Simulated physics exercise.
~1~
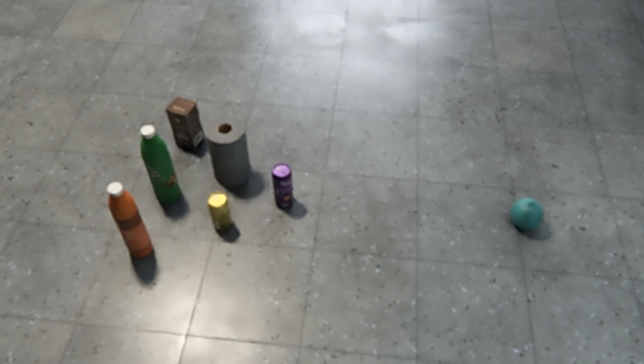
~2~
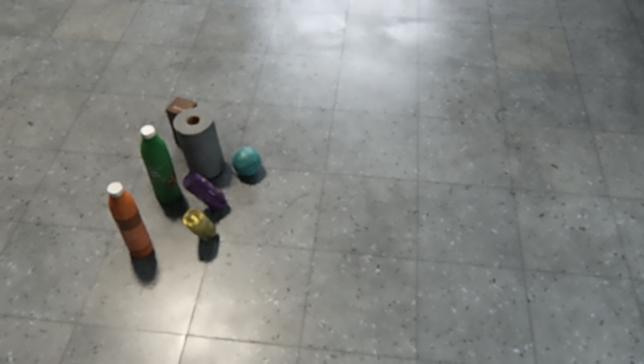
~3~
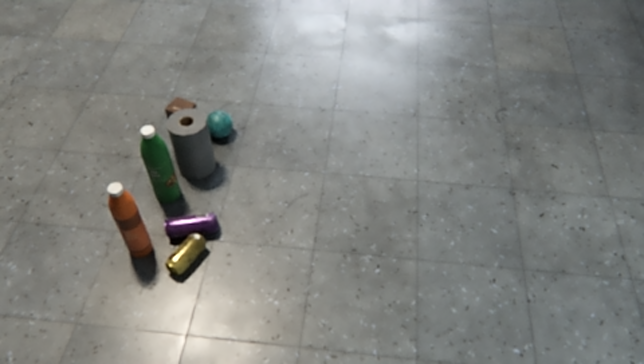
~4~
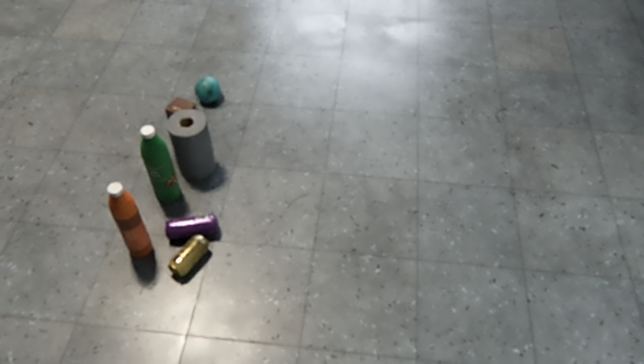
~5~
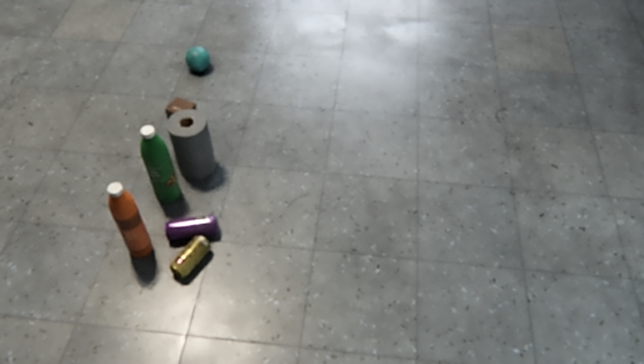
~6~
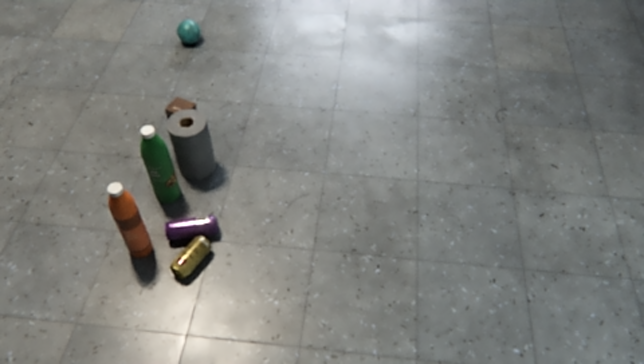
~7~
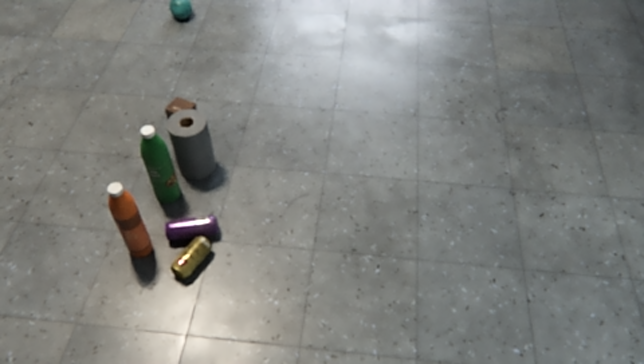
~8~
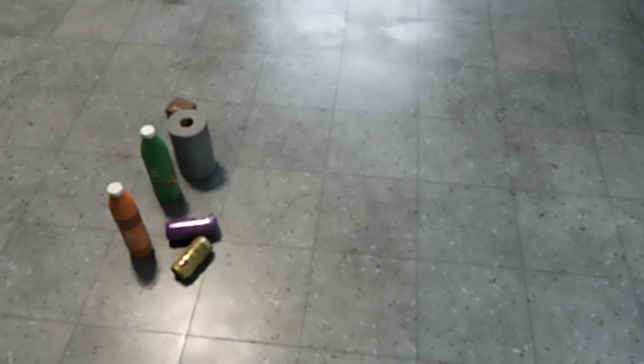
A turquoise ball rolls leftward across a grey tiled floor, seen from above at an angle, toward a cluster of objects on the left. The group holds an orange bottle and a green bottle with white caps, a brown carton behind them, a grey roll, a small yellow can and a purple can. The ball reaches the cans, which tip over, and the roll shifts left but stays upright, partly hiding the carton. The ball then veers away past the roll and rolls off beyond the top edge. Both cans end lying on their sides, while the two bottles still stand.
